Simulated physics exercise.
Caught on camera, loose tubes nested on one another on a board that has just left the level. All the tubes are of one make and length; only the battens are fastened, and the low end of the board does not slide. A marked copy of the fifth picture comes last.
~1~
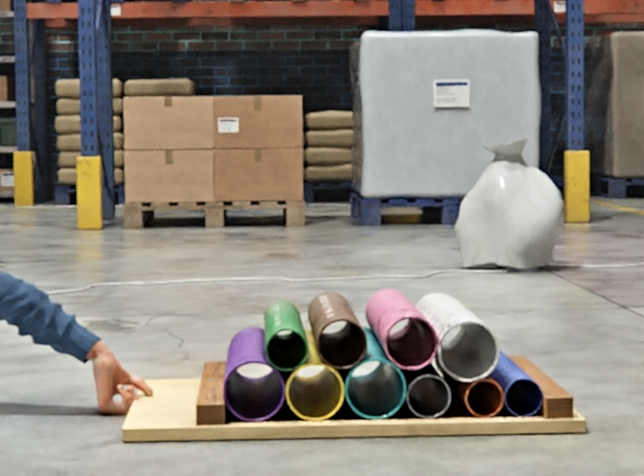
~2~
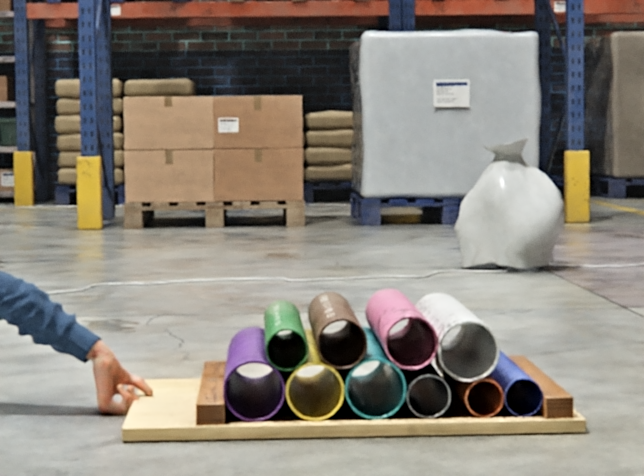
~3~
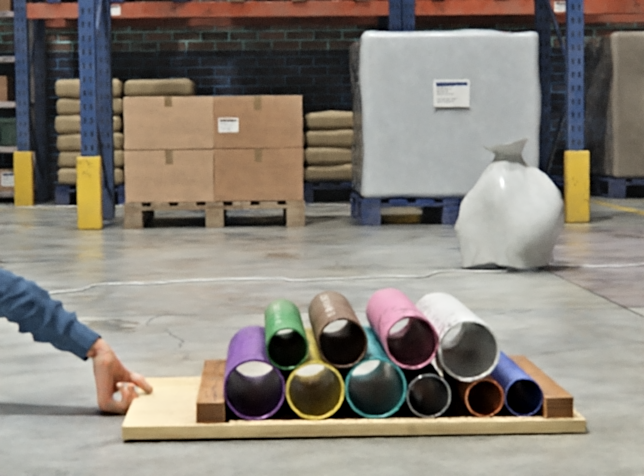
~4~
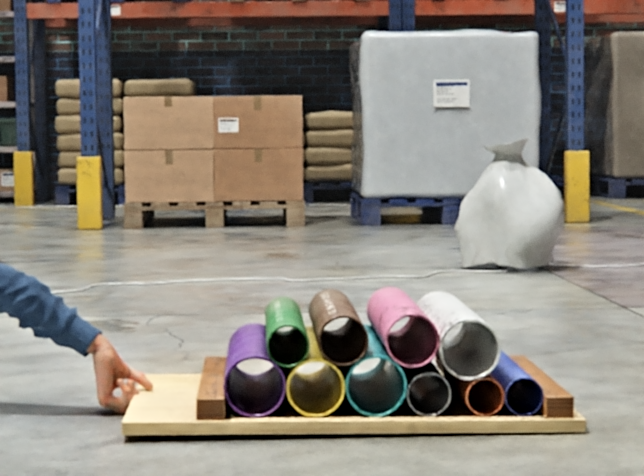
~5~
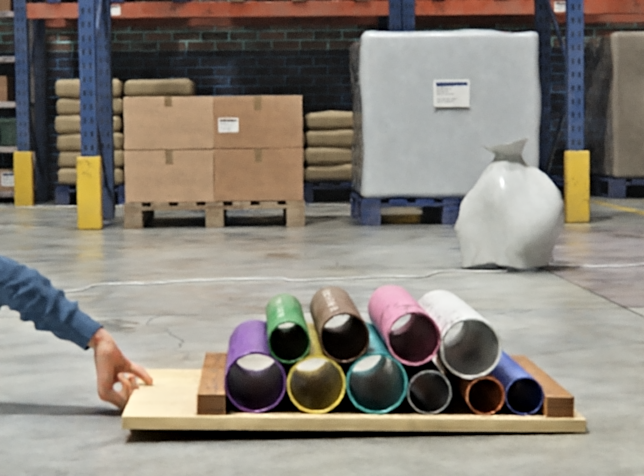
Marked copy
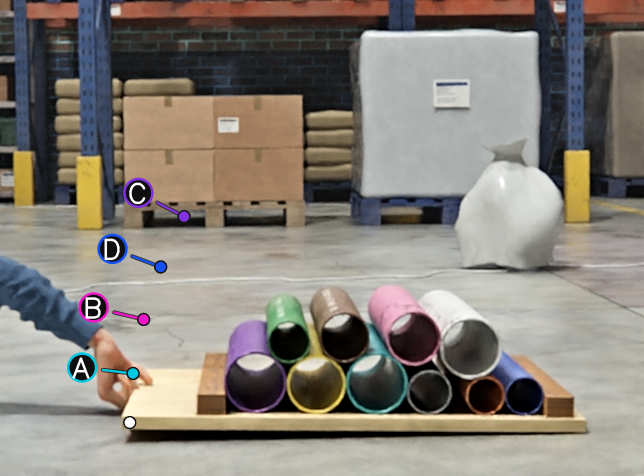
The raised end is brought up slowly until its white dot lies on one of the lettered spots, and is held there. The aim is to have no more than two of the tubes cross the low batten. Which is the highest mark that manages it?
It can be raised to C.
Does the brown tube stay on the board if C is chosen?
The brown tube: Yes.
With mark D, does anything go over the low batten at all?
At D: Yes.
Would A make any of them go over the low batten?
Yes.
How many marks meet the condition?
Four of them.
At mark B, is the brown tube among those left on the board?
The brown tube: Yes.
On the marked copy, A at (133, 374); B at (144, 319); C at (184, 217); D at (161, 267); the white dot at (130, 423).
With C. Early on, board at 17°.
Further on, board at 28°.
At the end, board at 28°, two over the low batten (white, pink).
As for the rest, A two over the low batten (white, pink); B two over the low batten (white, pink); D two over the low batten (white, pink).
